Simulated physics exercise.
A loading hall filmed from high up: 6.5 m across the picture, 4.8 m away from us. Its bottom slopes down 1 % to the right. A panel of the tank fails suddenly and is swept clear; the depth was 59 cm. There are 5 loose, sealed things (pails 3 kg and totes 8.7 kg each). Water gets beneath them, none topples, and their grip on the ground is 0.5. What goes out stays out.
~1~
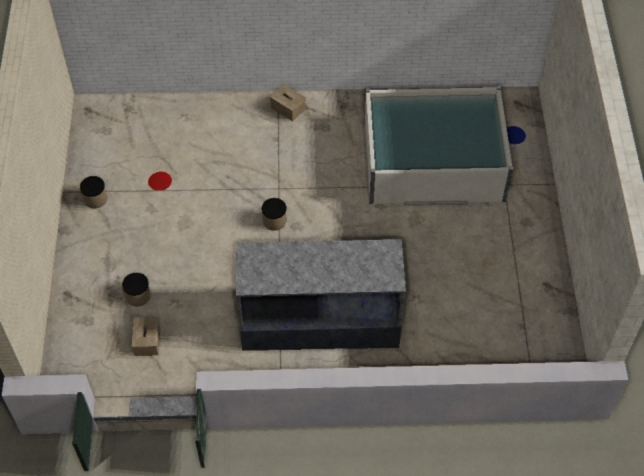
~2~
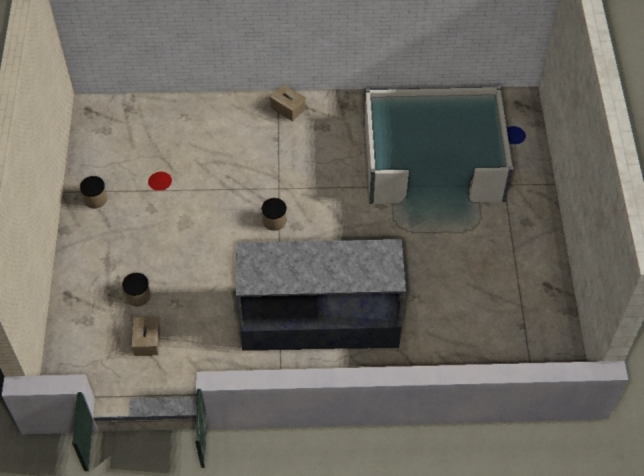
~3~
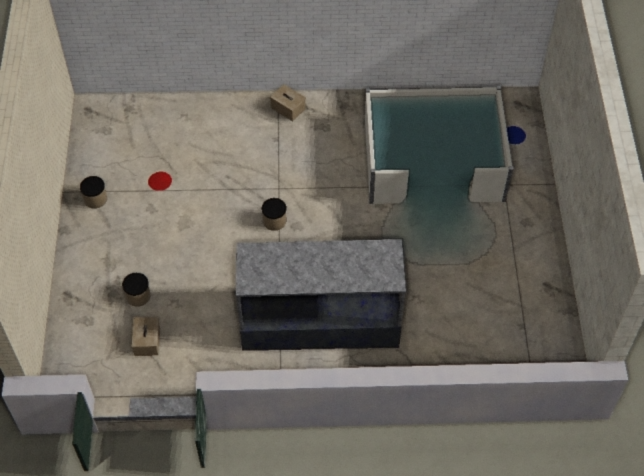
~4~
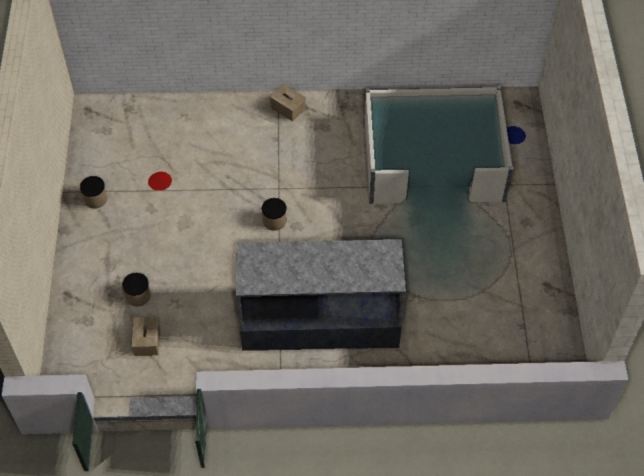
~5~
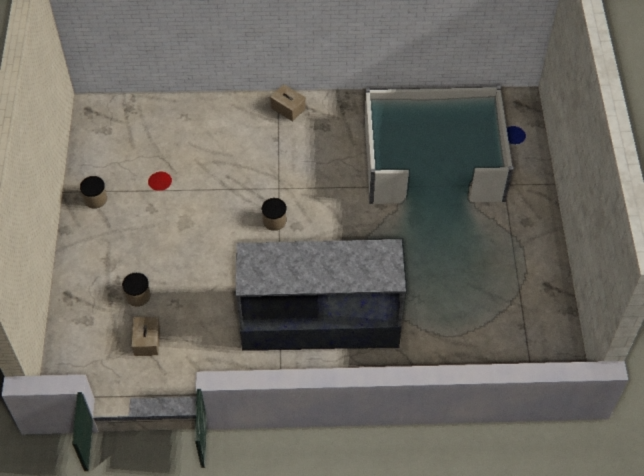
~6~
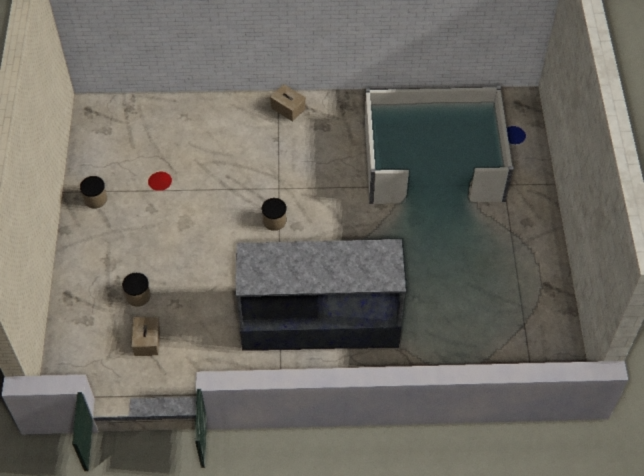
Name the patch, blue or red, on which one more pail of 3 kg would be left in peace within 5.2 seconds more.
Put it on red.
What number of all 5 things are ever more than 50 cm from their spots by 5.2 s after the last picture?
I count 0.
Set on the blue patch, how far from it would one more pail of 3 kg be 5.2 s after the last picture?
About 60 cm.
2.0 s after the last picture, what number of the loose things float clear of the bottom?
I count 0.
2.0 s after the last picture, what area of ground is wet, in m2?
About 15 m2.
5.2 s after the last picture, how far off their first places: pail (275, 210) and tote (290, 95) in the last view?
In turn: 0 cm, 0 cm.
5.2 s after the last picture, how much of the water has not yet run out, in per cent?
About 98 per cent.
Then, 0.5 s after the last picture on blue it would be 0 cm off in 0 cm of water; on red it would be 0 cm off in 0 cm of water.
Then, 2.0 s after the last picture on blue it would be 0 cm off in 0 cm of water; on red it would be 0 cm off in 0 cm of water.
Then, 3.4 s after the last picture on blue it would be 6 cm off in 4 cm of water; on red it would be 0 cm off in 1 cm of water.
Then, 5.2 s after the last picture on blue it would be 55 cm off in 7 cm of water; on red it would be 0 cm off in 2 cm of water.
